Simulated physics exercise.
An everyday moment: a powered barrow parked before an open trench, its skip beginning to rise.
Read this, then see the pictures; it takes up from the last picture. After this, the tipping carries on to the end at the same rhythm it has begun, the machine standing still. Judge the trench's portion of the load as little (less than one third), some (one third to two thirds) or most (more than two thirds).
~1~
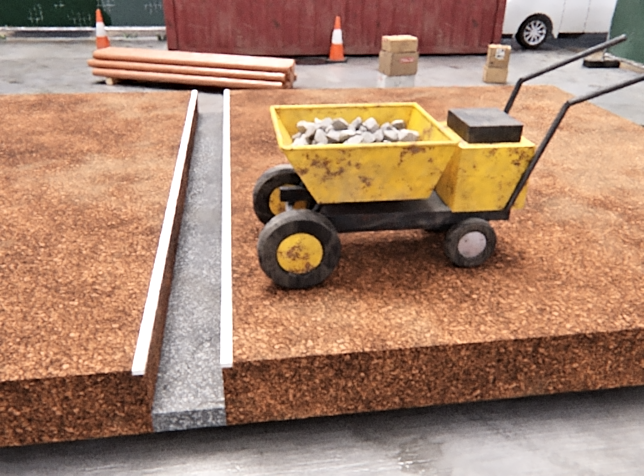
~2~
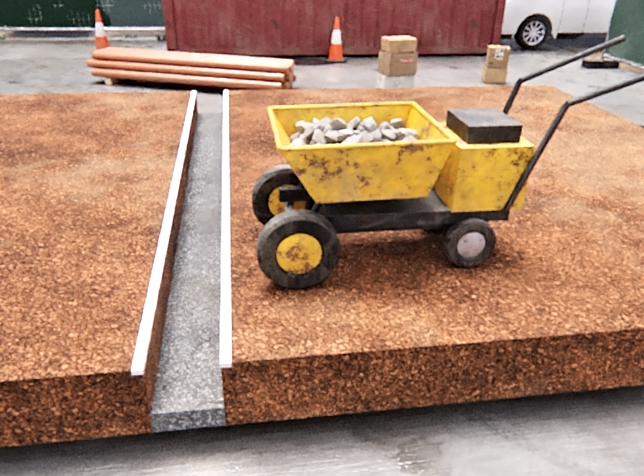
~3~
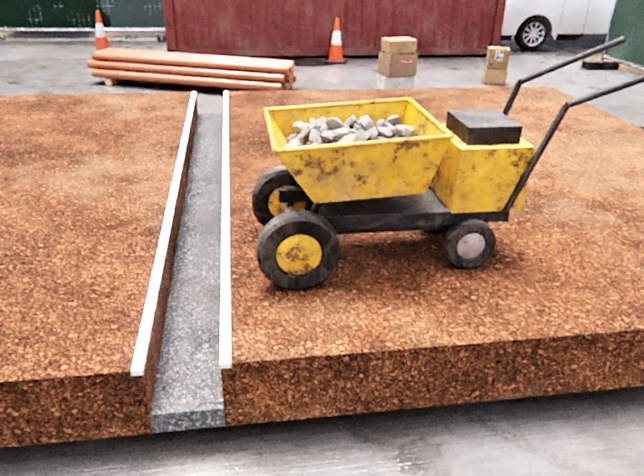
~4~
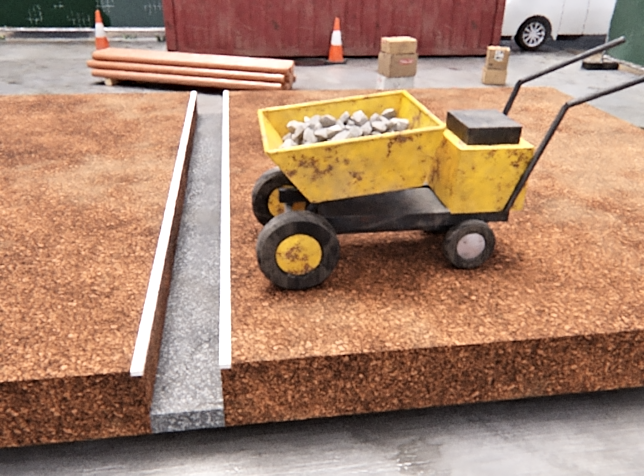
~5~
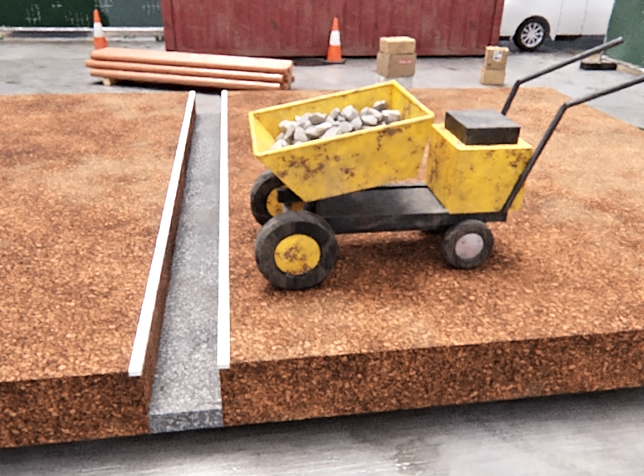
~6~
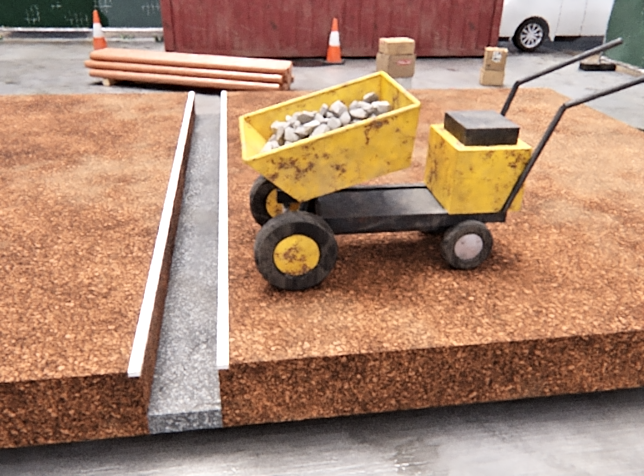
Some.
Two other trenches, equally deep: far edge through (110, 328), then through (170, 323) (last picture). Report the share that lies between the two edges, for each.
In order: Some 80 per cent, then some 20 per cent.
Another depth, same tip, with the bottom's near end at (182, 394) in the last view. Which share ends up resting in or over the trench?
The share comes to around 50 percent.
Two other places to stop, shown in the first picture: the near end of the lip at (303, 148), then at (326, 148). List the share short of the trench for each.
Try 1: 0 %. Try 2: 0 %.
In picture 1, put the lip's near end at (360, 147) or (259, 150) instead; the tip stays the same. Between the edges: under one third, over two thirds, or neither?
At the first place the answer is more than two thirds, and at the second it is below one third.
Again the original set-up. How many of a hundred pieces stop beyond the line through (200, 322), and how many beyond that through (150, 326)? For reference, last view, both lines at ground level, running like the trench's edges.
First roughly 90 percent, then 50 percent.
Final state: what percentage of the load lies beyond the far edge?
Result: Close to 50 %.
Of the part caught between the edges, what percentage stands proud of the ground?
About 0 %.
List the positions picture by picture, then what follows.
The first picture shows lip of the skip (283, 149), level; top of the load (352, 132), broken stones; first edge of the trench (227, 318); far edge (147, 324), the trench over half as wide as the skip, and about as deep as wide.
The second picture shows lip of the skip (280, 150), level; top of the load (350, 131).
The third picture shows lip of the skip (275, 151), tipped barely; top of the load (353, 136).
The fourth picture shows lip of the skip (268, 153), tipped a little; top of the load (364, 132).
The fifth picture shows lip of the skip (257, 156), tipped a little; top of the load (367, 132).
The sixth picture shows lip of the skip (246, 161), tipped clearly; top of the load (360, 119); first edge of the trench (223, 320); far edge (143, 325).
Just after the last frame, skip tipped steeply; every one in the skip.
A moment on, skip tipped right over; the larger part in the skip; just a few in or heaped over the trench; just a few beyond it; about a tenth falling.
Further on, skip tipped right over; roughly a quarter in the skip; roughly a quarter in or heaped over the trench; roughly half beyond it; just a few falling.
When it is over, skip tipped right over; just a few in the skip; roughly half in or heaped over the trench; roughly half beyond it.
